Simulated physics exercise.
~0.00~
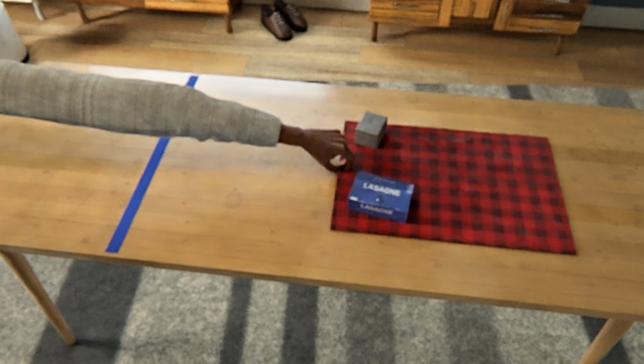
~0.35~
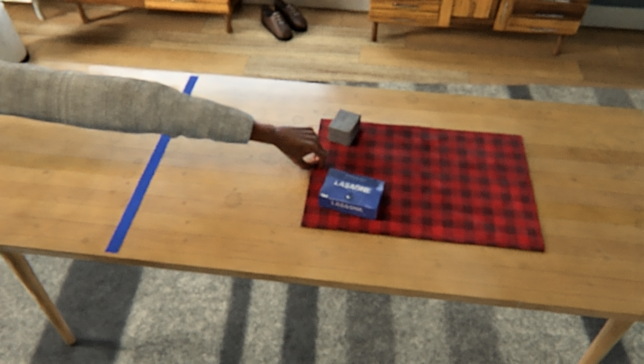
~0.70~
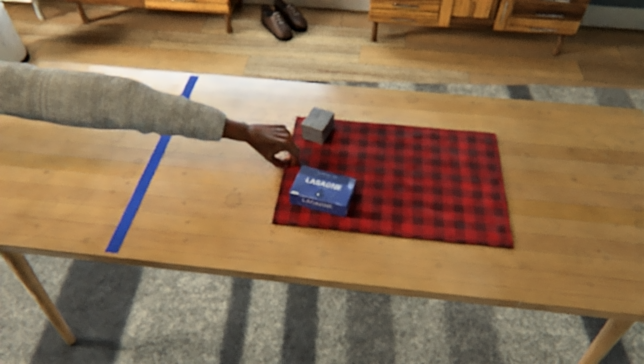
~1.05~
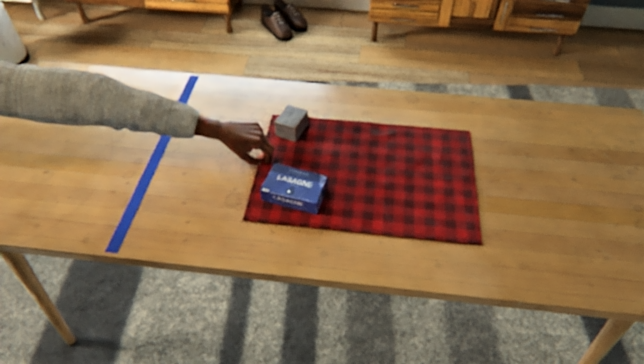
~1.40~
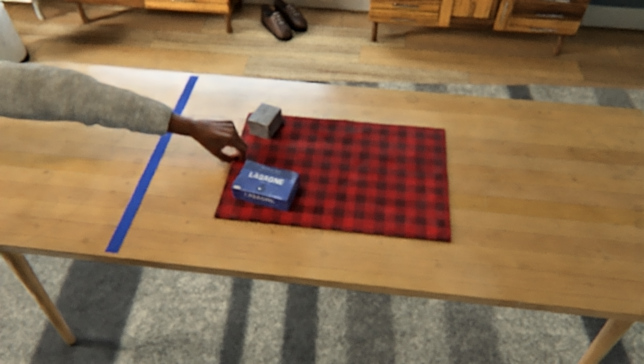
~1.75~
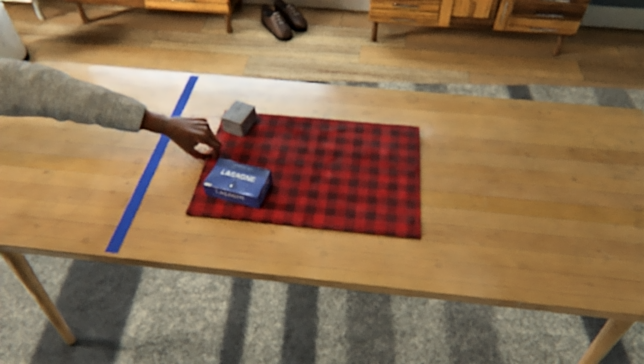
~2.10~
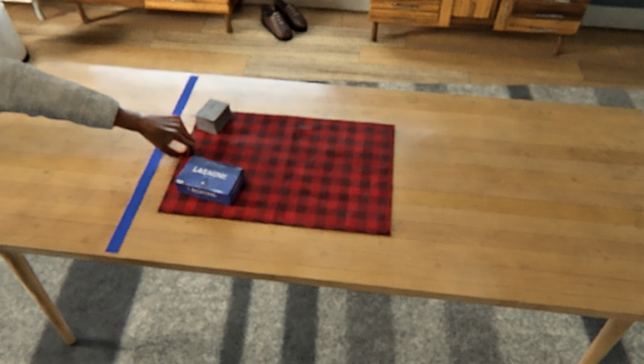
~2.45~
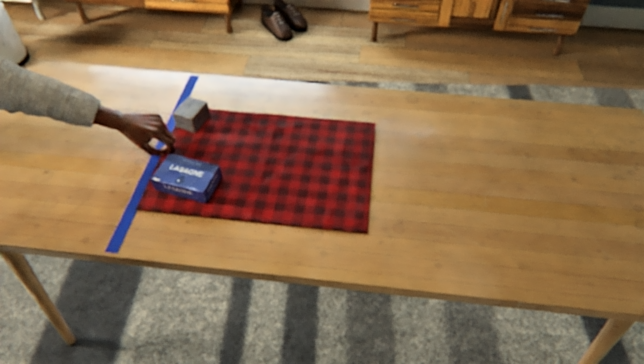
A hand pulling a red checked cloth left across a table to blue tape, a blue packet and grey block staying aboard.
